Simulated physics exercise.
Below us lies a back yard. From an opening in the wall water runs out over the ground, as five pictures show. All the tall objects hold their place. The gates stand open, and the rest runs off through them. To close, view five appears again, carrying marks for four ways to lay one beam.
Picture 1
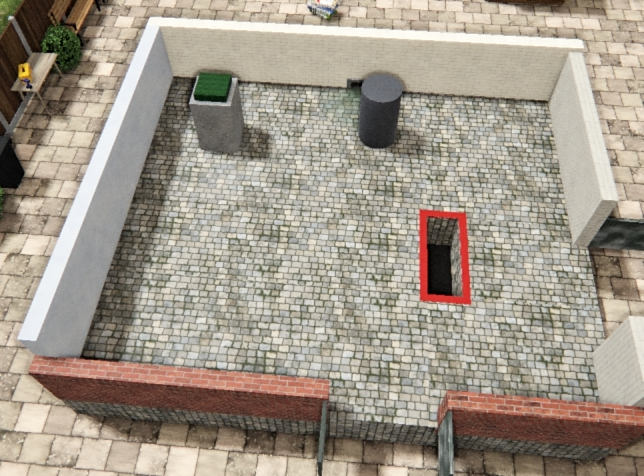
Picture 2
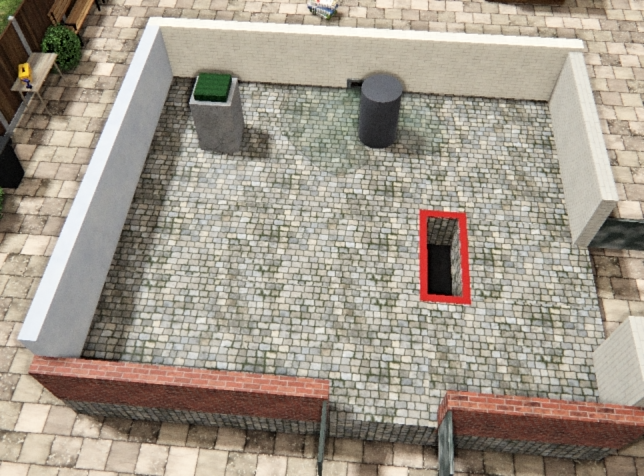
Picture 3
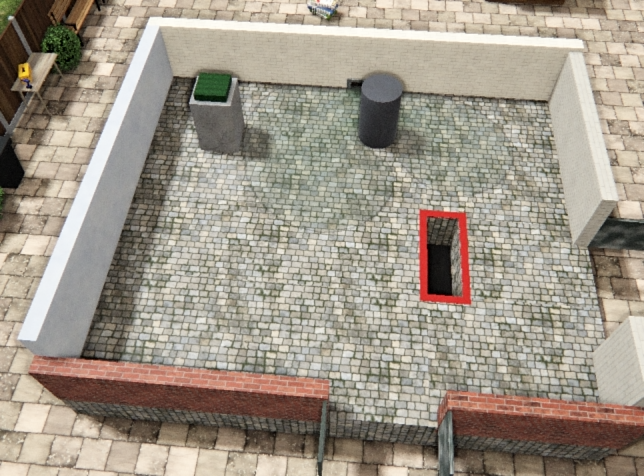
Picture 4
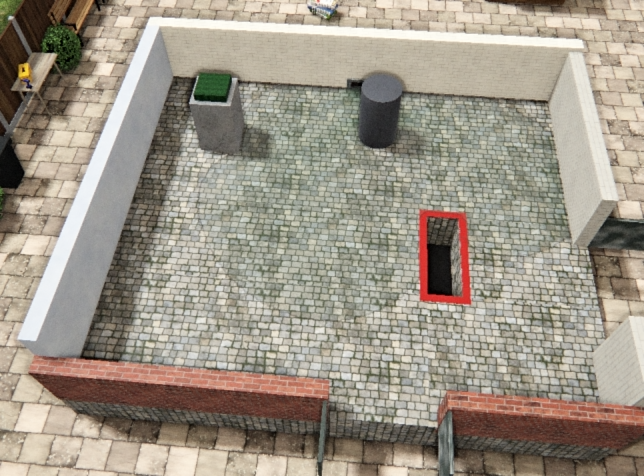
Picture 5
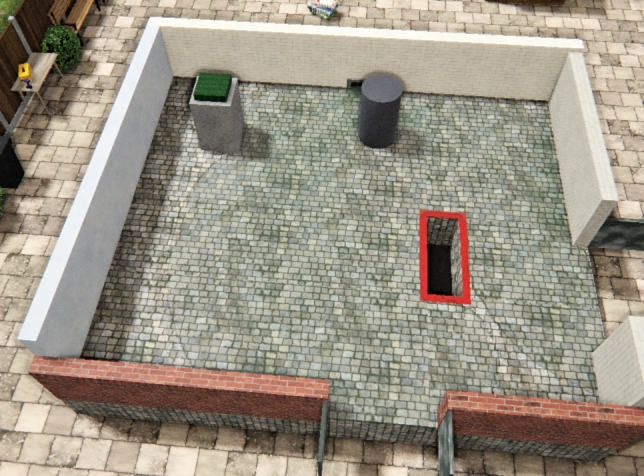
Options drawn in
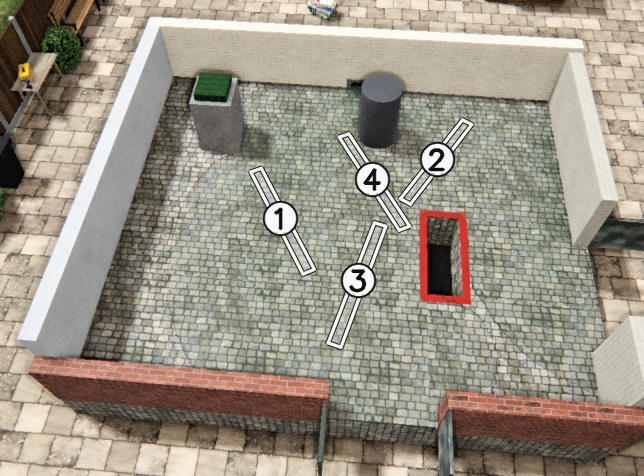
Thin water spreading from the back wall across a paved yard, reaching the red-edged gully and continuing toward the front brick walls.
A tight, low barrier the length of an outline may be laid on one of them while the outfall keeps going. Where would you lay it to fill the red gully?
It is 1.
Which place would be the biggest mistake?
Place 2.
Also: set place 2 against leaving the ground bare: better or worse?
It is worse.
In white, 1 from (256, 170) to (308, 271); 2 from (405, 201) to (467, 122); 3 from (334, 345) to (380, 224); 4 from (344, 135) to (404, 228).
For place 1, about 26 % of the stream goes into the red gully, about 74 % out by the gates.
For place 2, about 14 % of the stream goes into the red gully, about 86 % out by the gates.
For place 3, about 18 % of the stream goes into the red gully, about 79 % out by the gates.
For place 4, about 18 % of the stream goes into the red gully, about 82 % out by the gates.
